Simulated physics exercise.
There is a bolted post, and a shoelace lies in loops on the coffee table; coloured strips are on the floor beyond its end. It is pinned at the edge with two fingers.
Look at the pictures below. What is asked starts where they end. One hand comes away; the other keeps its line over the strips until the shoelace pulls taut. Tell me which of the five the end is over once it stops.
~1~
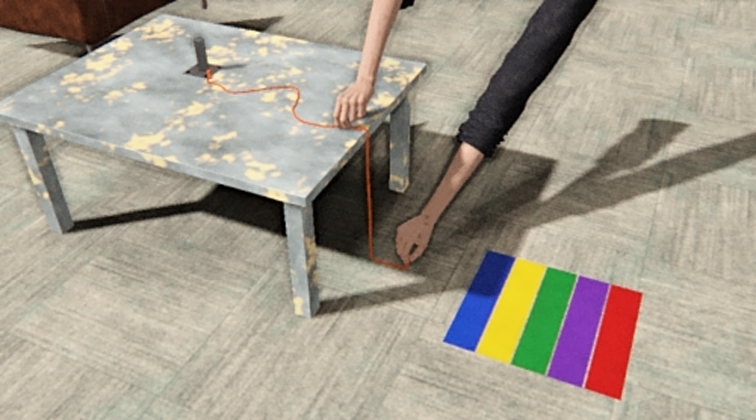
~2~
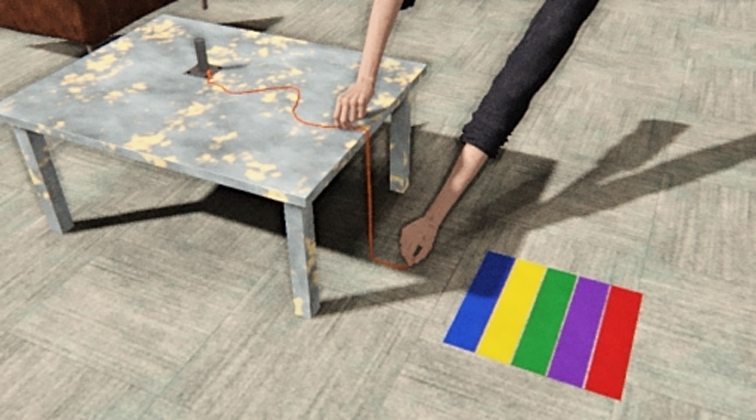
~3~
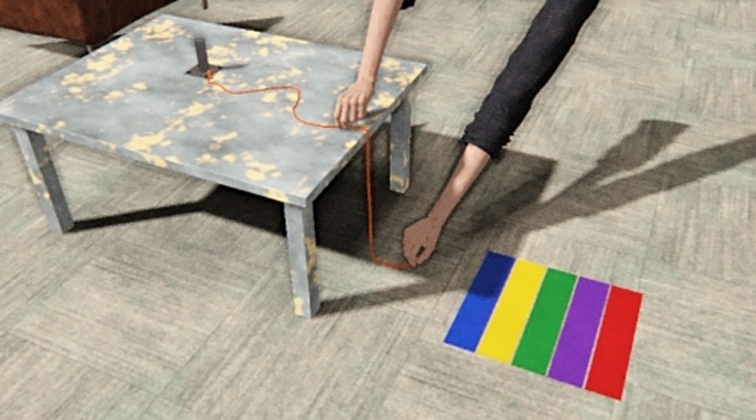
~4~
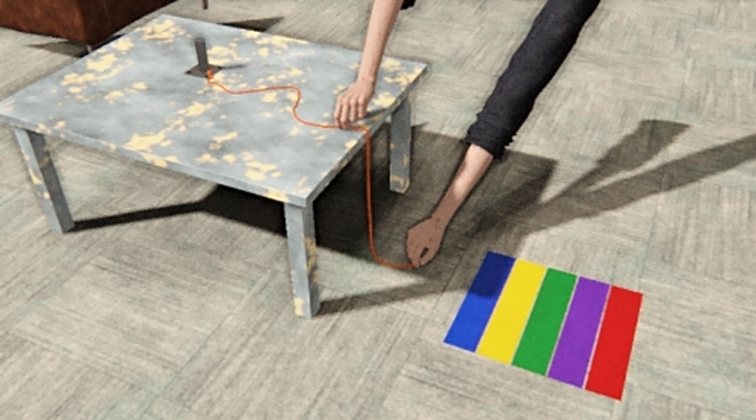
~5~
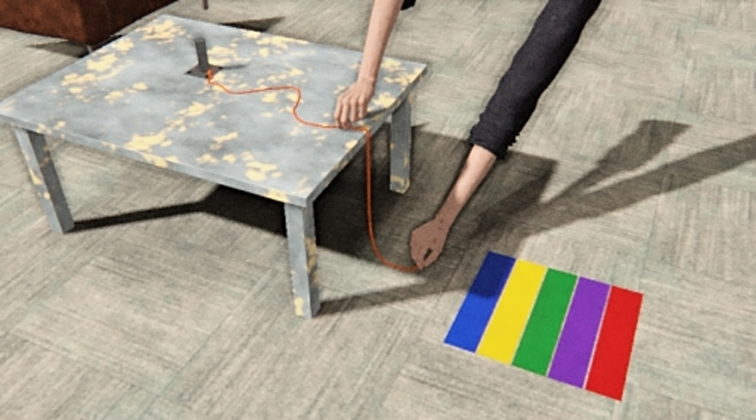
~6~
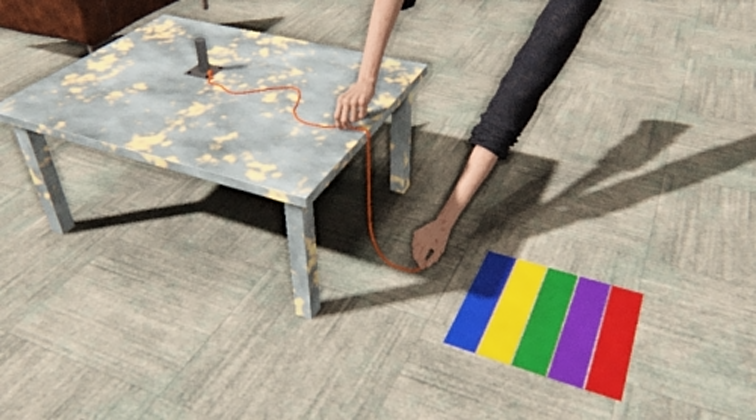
It is over the purple strip.
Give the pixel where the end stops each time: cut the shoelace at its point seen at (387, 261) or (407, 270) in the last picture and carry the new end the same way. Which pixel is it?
In order, about (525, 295) and about (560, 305).
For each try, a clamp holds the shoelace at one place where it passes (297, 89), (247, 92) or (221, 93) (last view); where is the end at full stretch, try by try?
The three spots are (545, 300), (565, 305) and (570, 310), in that order.
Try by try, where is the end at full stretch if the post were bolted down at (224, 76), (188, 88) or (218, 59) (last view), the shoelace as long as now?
Near (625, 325); near (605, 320); near (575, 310).
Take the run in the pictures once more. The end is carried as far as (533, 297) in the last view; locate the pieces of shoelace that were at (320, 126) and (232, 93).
First at (375, 144), next at (260, 87).
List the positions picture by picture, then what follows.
In the first picture, end (409, 260); blue (467, 328); yellow (500, 339); green (535, 350); purple (570, 361); red (607, 373).
In the second picture, end (413, 262); shoelace through (213, 83) (275, 88) (294, 112) (351, 128) (369, 187) (371, 243).
In the third picture, end (416, 263).
In the fourth picture, end (420, 264); shoelace through (213, 83) (275, 88) (294, 112) (351, 128) (369, 187) (371, 243).
In the fifth picture, end (423, 265).
In the sixth picture, end (425, 265); shoelace through (213, 83) (276, 88) (294, 112) (351, 128) (369, 187) (375, 244).
Soon after, end near (533, 297); over yellow.
Then, end near (569, 308); over purple.
At full stretch, end near (590, 314); over purple. Over purple.
